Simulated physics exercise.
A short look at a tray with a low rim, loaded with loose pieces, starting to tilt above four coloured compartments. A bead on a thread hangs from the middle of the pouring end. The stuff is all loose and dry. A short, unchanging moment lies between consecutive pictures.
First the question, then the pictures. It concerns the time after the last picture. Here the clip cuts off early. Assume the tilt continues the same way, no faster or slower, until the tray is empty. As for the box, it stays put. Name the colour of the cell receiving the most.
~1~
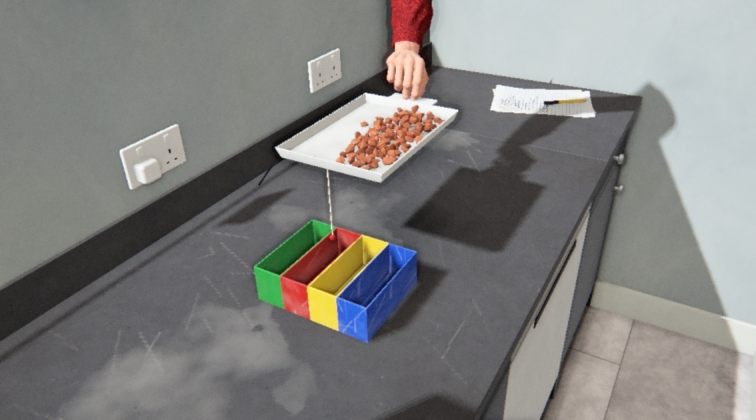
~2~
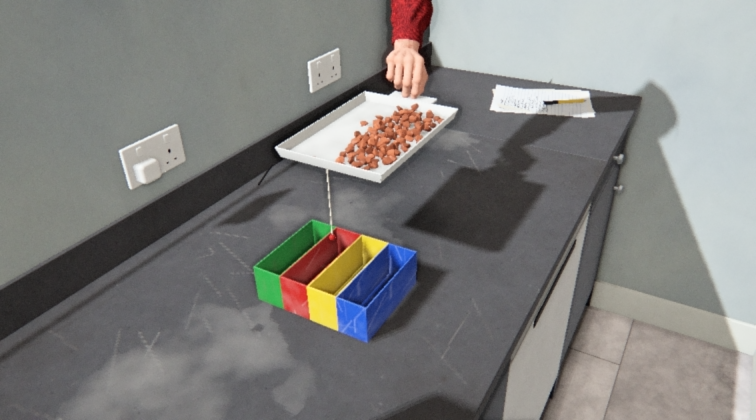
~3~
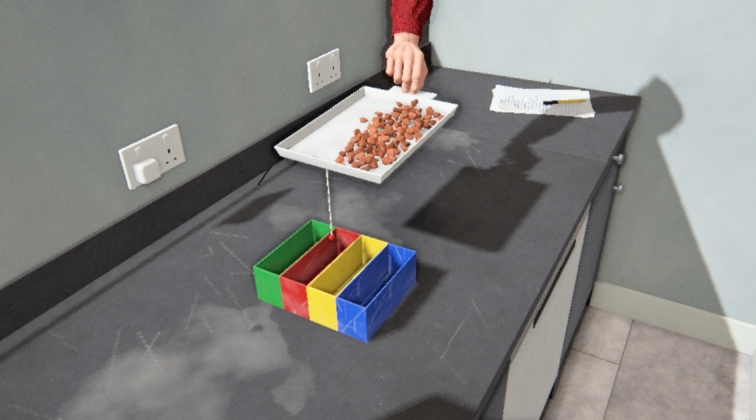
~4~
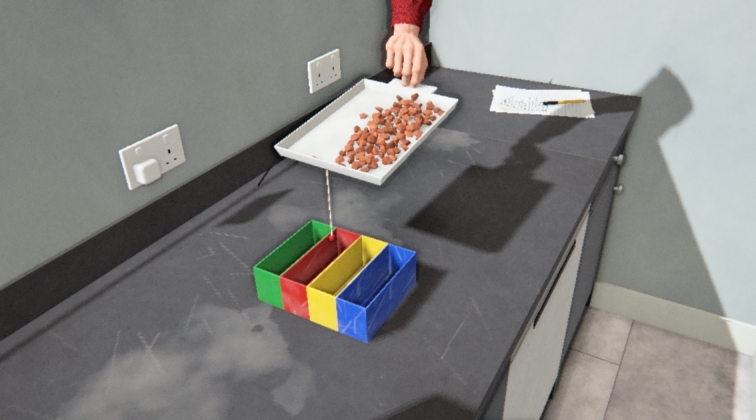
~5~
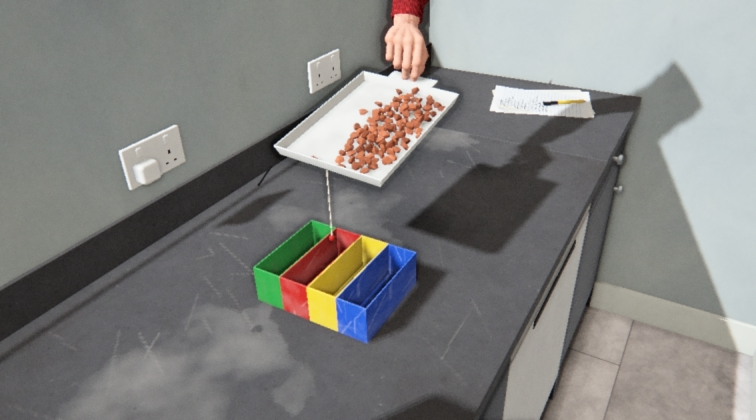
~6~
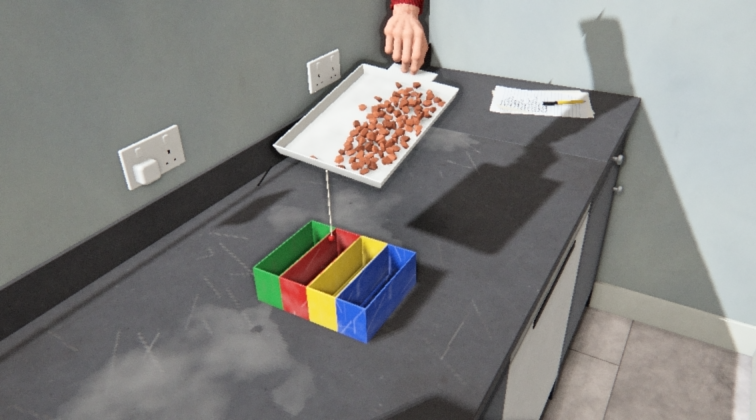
That is the blue one.
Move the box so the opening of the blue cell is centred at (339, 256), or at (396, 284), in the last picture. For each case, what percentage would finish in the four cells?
You'd get 10 per cent first and 100 per cent second.
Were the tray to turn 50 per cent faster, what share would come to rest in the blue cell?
It would be close to 60 per cent.
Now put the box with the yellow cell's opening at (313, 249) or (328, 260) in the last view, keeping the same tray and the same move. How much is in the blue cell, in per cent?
Roughly 10 % and 50 %.
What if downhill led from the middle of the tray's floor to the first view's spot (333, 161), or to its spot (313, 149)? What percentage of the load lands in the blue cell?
You'd see roughly 10 per cent the first time and 0 per cent the second.
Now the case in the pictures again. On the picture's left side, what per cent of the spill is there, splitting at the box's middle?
It comes to 10 per cent or so.
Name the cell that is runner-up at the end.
Yellow.
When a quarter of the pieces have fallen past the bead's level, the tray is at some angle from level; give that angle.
Somewhere near 80 degrees, I'd say.
Shortly afterwards, tray tipped steeply; all but a few on the tray; only a few in the yellow cell.
Next, tray tipped right over; a little on the tray; near half in the blue cell; near a quarter in the yellow cell; only a few in the red cell; near a quarter falling or outside the box.
Some moments later, tray tipped past a quarter turn; near half in the blue cell; near a quarter in the yellow cell; only a few in the red cell; a little falling or outside the box.
In the end, tray tipped past a quarter turn; near half in the blue cell; near a quarter in the yellow cell; only a few in the red cell; none at all in the green cell; a little outside the box.
